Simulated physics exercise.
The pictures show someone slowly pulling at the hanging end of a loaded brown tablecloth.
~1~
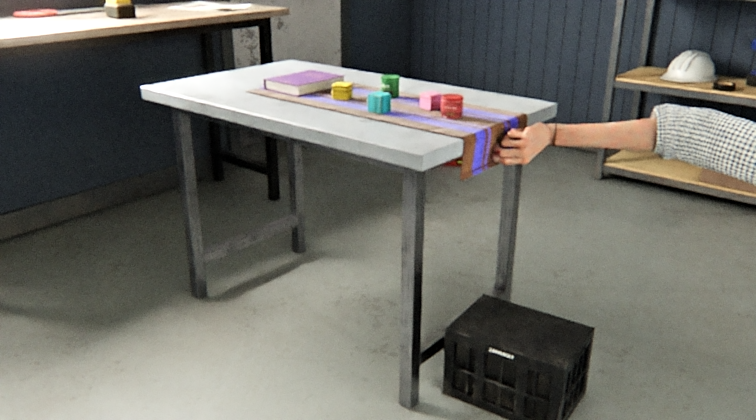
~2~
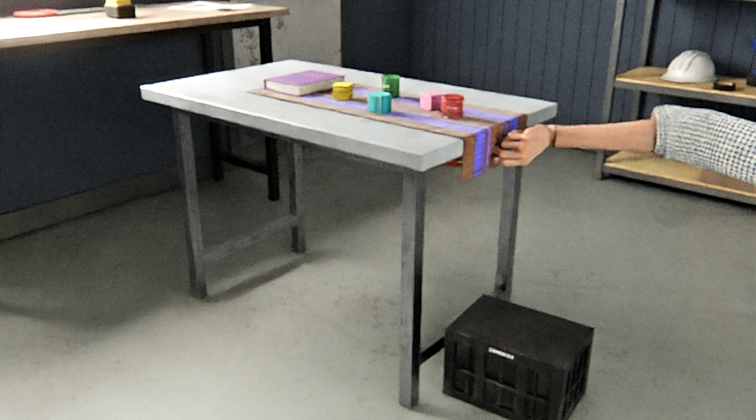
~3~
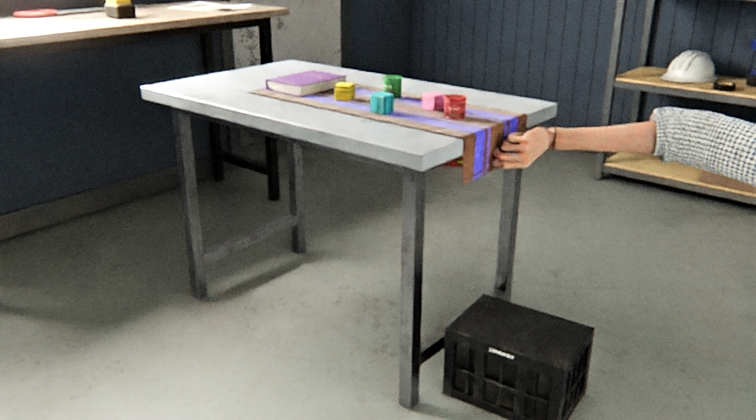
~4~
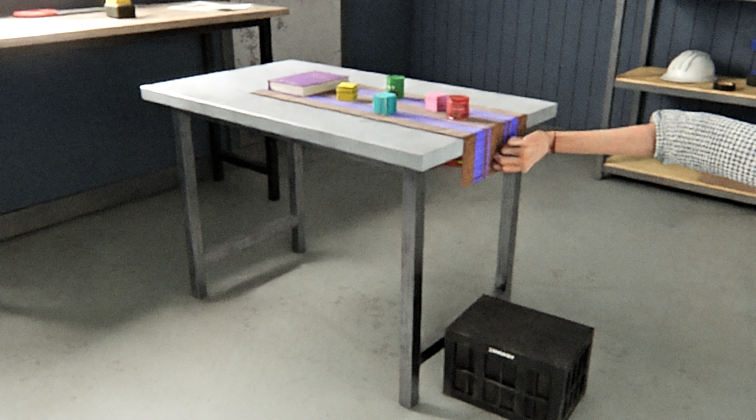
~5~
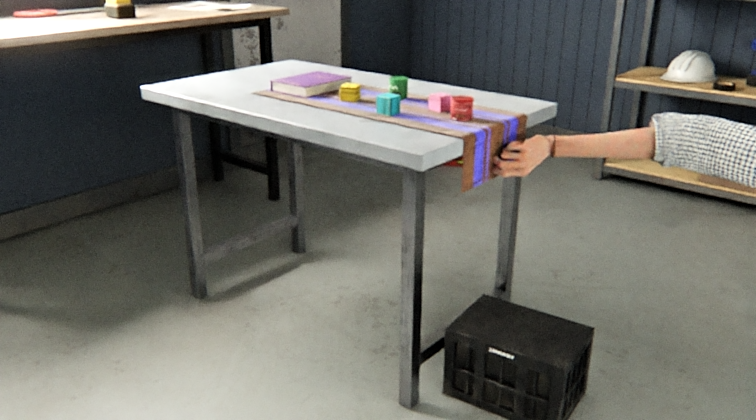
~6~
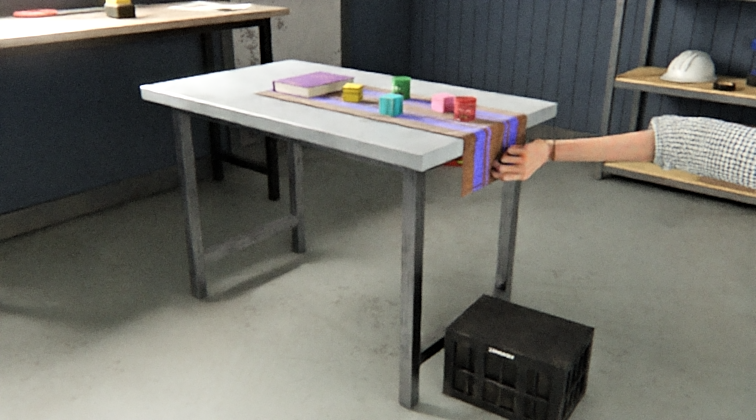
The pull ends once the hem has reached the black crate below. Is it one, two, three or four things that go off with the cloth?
Four go off with it.
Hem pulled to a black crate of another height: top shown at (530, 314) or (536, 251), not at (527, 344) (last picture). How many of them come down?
We'd see 3, then 1.
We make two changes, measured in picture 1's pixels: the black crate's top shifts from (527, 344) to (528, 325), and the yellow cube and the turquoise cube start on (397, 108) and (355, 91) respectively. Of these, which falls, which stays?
Yellow cube is gone, turquoise cube stays.
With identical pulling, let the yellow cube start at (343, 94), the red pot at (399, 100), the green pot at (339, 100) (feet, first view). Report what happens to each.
Yellow cube - stays aboard. Red pot - leaves the top. Green pot - stays aboard.
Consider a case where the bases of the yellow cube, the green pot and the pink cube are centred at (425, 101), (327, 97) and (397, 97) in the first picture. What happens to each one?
In the end the yellow cube is no longer up there, the green pot is still up there and the pink cube is no longer up there.
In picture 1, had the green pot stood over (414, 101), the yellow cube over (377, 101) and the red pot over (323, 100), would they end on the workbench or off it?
The green pot is off the top, the yellow cube is off the top and the red pot is still on top.
A little later, hem near (492, 241); red pot gone.
Next, hem near (490, 283); red pot, pink cube and turquoise cube gone.
When it is over, hem on the crate; red pot, pink cube, turquoise cube and green pot gone. It carries off four.
